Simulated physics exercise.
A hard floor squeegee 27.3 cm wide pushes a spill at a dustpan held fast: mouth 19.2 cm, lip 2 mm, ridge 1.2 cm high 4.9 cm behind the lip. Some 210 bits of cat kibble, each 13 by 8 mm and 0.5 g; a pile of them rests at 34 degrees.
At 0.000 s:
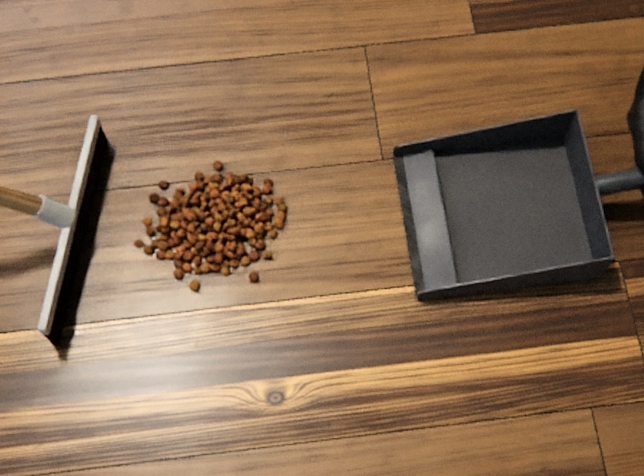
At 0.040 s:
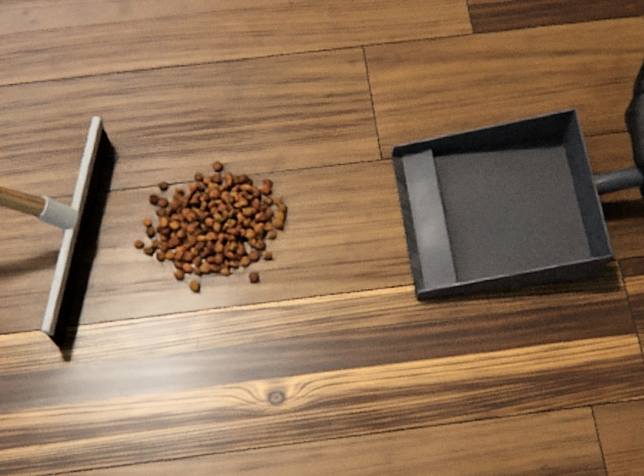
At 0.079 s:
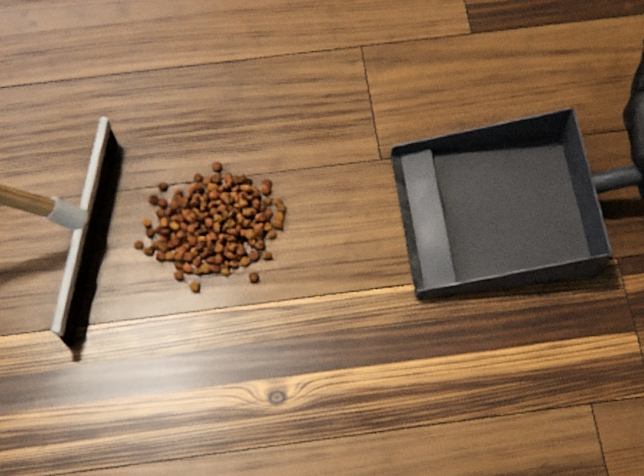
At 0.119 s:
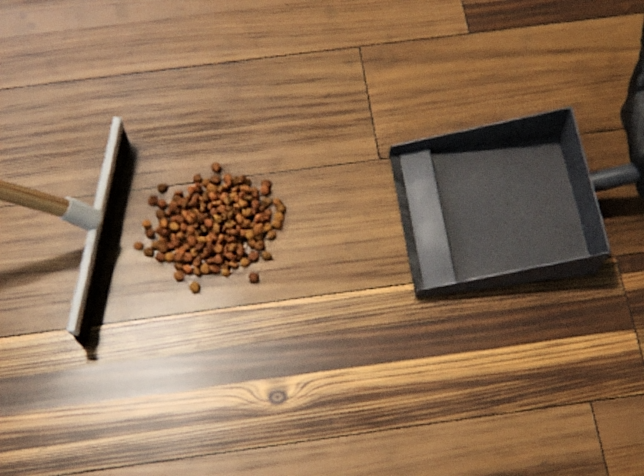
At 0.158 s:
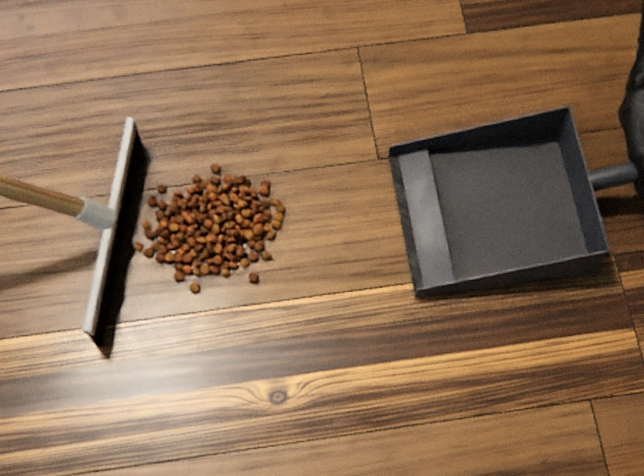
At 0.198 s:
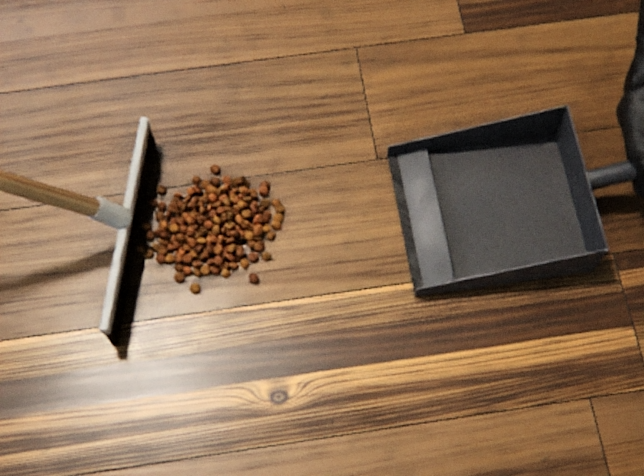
On a wooden floor, a squeegee with a wooden handle slid steadily rightward from the left until it reached the near edge of a pile of brown kibble, while a grey dustpan stayed put at right.
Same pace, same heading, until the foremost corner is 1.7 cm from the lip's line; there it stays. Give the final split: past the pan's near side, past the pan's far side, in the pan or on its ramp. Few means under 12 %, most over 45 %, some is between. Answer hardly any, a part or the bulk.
Past the pan's near side: Hardly any; past the pan's far side: Hardly any; in the pan or on its ramp: A part.
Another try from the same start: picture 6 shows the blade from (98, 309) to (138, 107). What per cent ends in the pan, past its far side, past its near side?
Pan 0, far 25, near 0.
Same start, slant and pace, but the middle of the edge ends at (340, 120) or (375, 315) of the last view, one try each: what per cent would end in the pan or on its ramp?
About 0 and 20 per cent.
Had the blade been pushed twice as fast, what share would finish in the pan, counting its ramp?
In that case some 25 per cent.
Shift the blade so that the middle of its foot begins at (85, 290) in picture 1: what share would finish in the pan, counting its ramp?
Some 30 per cent.
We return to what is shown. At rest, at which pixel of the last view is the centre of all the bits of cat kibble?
At about (387, 211).
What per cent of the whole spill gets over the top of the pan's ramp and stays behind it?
Some 0 per cent.
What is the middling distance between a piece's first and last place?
About 22 cm.
After 0.51 s, middle of the blade 19 cm from the lip; 0 % over the lip, far side 5 %, near side 0 %.
Then, at 0.71 s, middle of the blade 10 cm from the lip; 0 % over the lip, far side 5 %, near side 0 %.
After 1.03 s, middle of the blade 5 cm from the lip; 25 % over the lip, far side 5 %, near side 5 %.
In the end, at 1.5 s, near side 5 %, far side 5 %, pan 25 %, in front of the lip or behind the blade 70 %.
